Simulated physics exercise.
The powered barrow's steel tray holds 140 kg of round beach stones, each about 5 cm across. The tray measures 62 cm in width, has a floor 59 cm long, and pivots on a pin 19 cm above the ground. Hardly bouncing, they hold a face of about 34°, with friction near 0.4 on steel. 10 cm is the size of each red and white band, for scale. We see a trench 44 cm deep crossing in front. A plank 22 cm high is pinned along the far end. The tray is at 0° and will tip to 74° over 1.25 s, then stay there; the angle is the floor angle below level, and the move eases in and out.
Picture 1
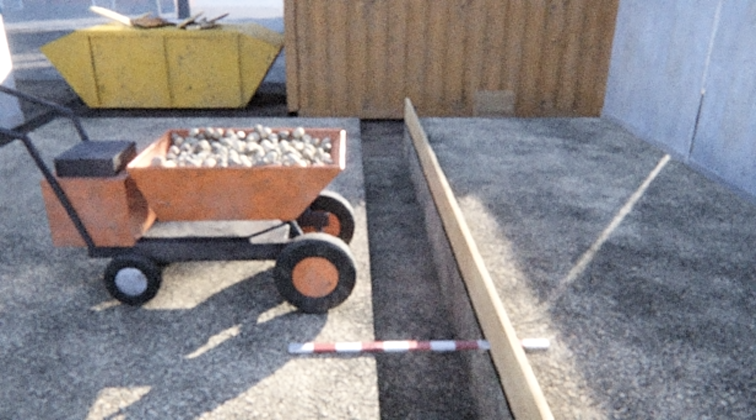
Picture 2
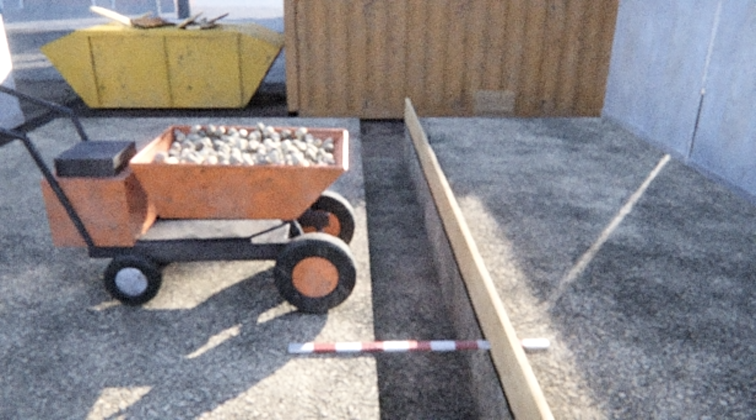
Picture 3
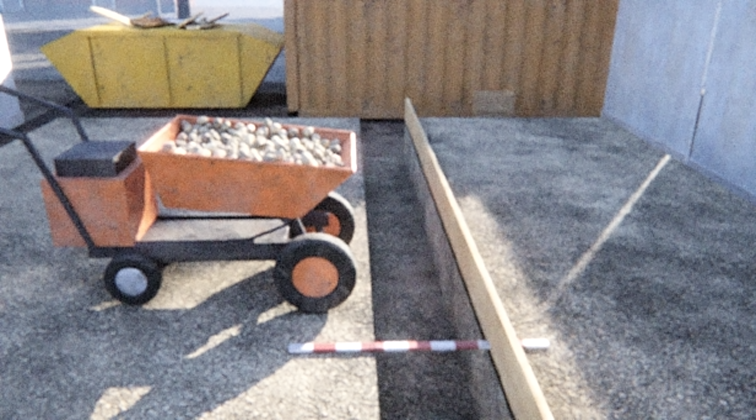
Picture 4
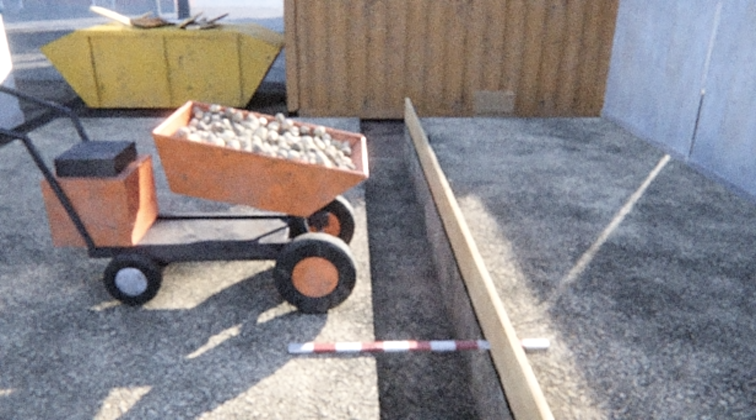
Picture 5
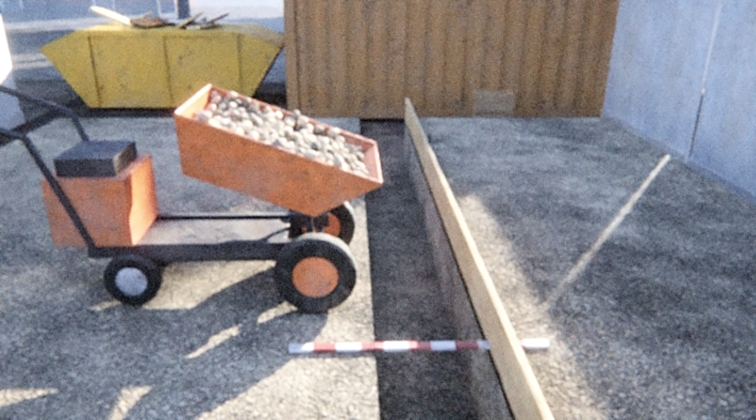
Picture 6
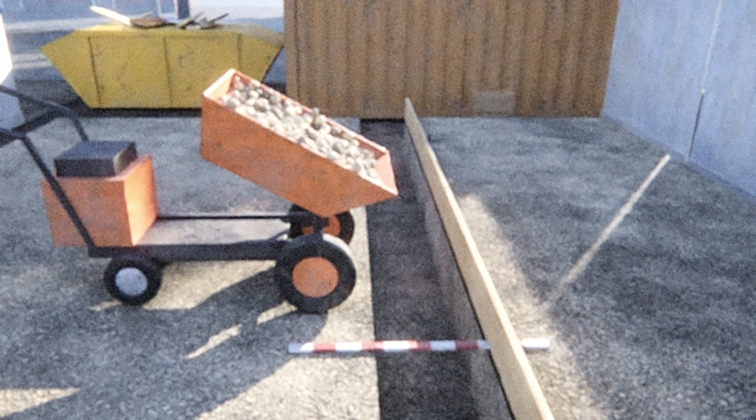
The clip opens on an orange powered barrow, its tray full of round stones, standing level beside a narrow trench edged by a wooden plank. The tray's back end rises, slowly at first, and its front lip swings out over the trench until the tray slants steeply down to the right, stones still inside.
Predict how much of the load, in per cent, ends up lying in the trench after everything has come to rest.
Roughly 83 per cent of it.
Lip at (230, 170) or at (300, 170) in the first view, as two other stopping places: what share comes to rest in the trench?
Roughly 90 in a hundred, then 100 in a hundred.
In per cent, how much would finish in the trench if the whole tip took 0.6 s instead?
Close to 60 percent, then.
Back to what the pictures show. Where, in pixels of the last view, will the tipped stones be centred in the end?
Their middle is at about (435, 340).
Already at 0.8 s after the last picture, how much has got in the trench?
Close to 50 per cent at that time.
Then, 0.4 s after the last picture the floor is at 63°, 98 % in the tray, 2 % in the trench; the foremost stones are at (446, 232).
Then, 0.8 s after the last picture the floor is at 74°, 35 % in the tray, 51 % in the trench, 14 % past the trench; the foremost stones are at (542, 266).
Then, 1.2 s after the last picture the floor is at 74°, 6 % in the tray, 77 % in the trench, 17 % past the trench; the foremost stones are at (622, 275).
Then, 3.1 s after the last picture the floor is at 74°, 0 % in the tray, 83 % in the trench, 17 % past the trench; the foremost stones are at (668, 275).
